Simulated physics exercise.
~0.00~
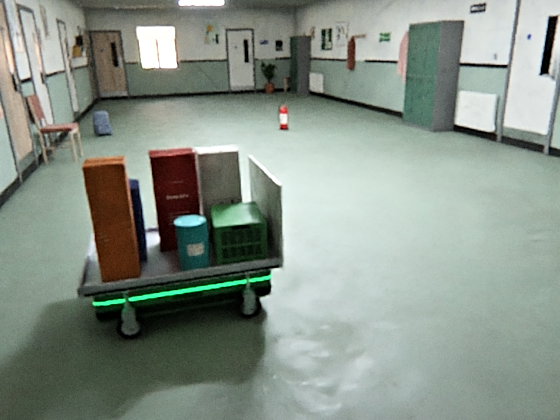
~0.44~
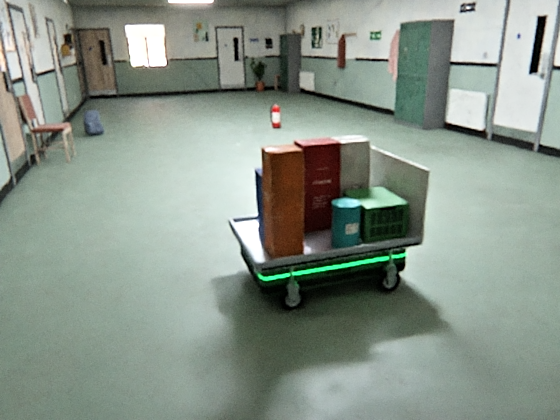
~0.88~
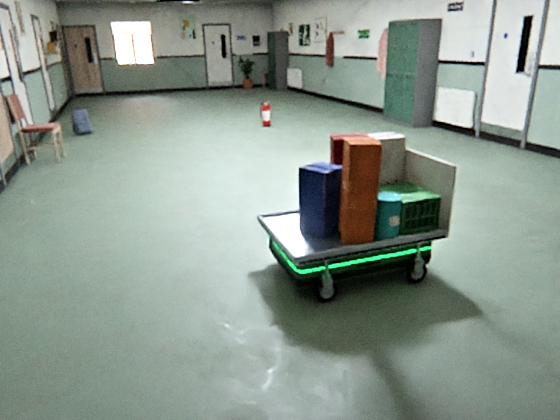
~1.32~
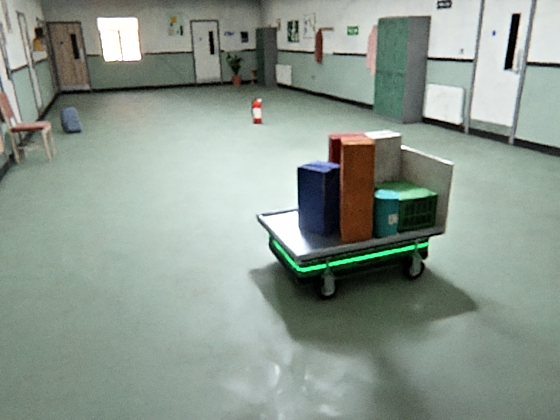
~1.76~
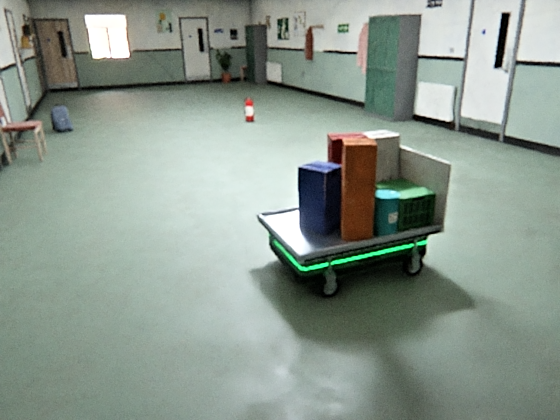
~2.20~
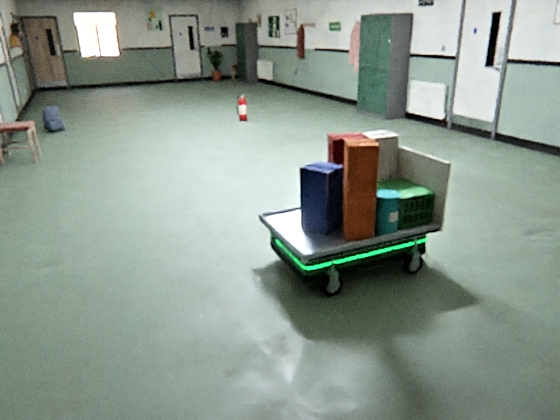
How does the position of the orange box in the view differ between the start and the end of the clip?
At the start the orange box is toward the left side of the view, and by the end it is right of centre and slightly higher up, still standing upright on the cart.
